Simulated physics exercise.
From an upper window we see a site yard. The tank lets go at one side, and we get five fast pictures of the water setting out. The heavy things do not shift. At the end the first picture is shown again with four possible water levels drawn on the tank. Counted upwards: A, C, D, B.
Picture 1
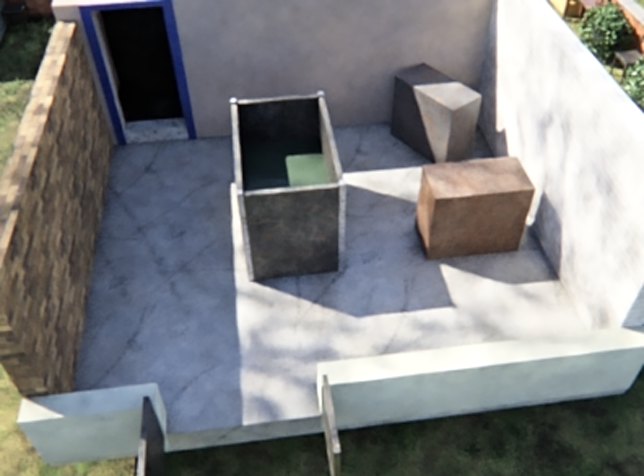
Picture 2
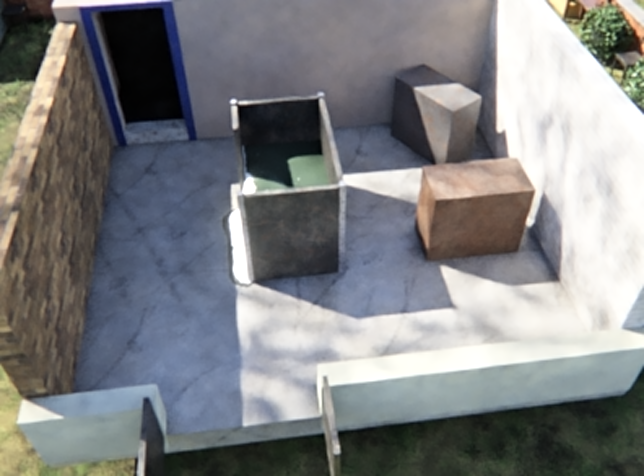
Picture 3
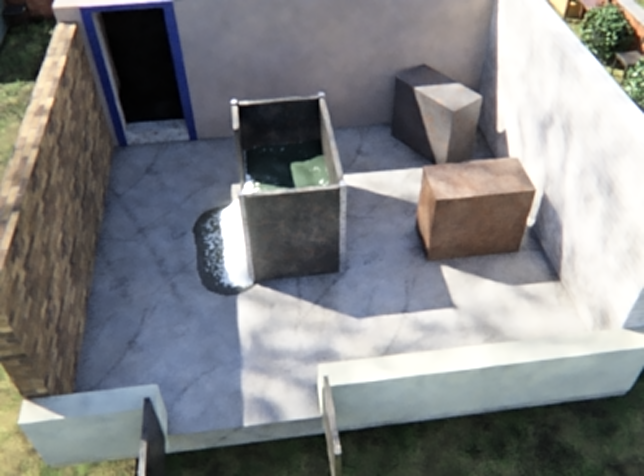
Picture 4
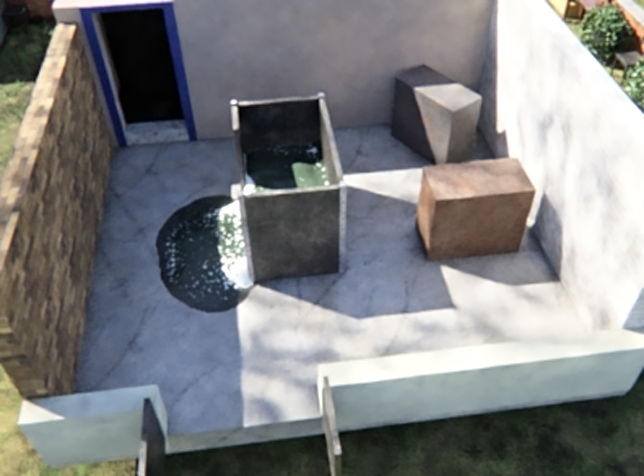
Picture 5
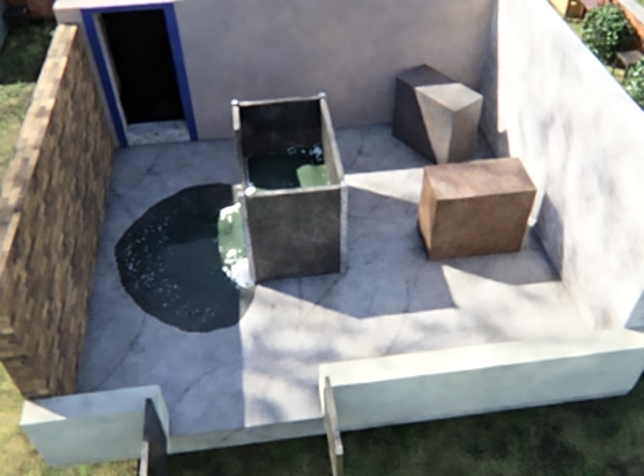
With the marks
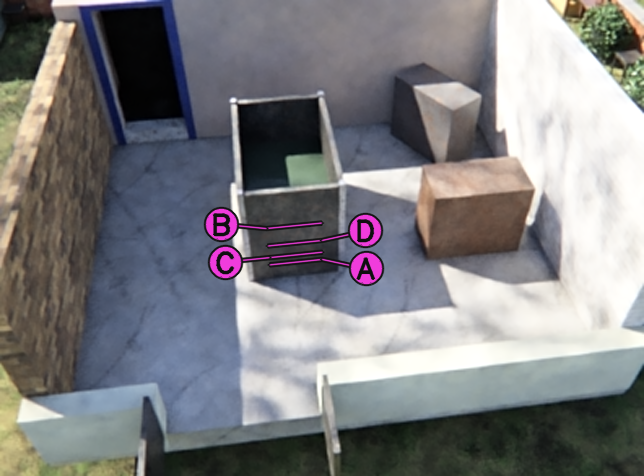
At the start, seen from above, a dark open-topped tank of greenish water stands in a walled yard beside two blocks. Water then emerges at the tank's left side, foaming onto the pale floor, and spreads leftward into a widening dark, rounded pool, while the level inside the tank drops.
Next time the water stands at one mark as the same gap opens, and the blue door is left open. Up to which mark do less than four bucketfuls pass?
B.
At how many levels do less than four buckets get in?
All of them.
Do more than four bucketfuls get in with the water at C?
No, not at all.
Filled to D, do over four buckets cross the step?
No, not at all.
On the marked copy, A at (296, 262); B at (294, 225); C at (295, 254); D at (295, 243); from the bottom up A, C, D, B.
If A is chosen, nothing gets over.
If B is chosen, a bucket or two gets in.
If C is chosen, nothing gets over.
If D is chosen, nothing gets over.
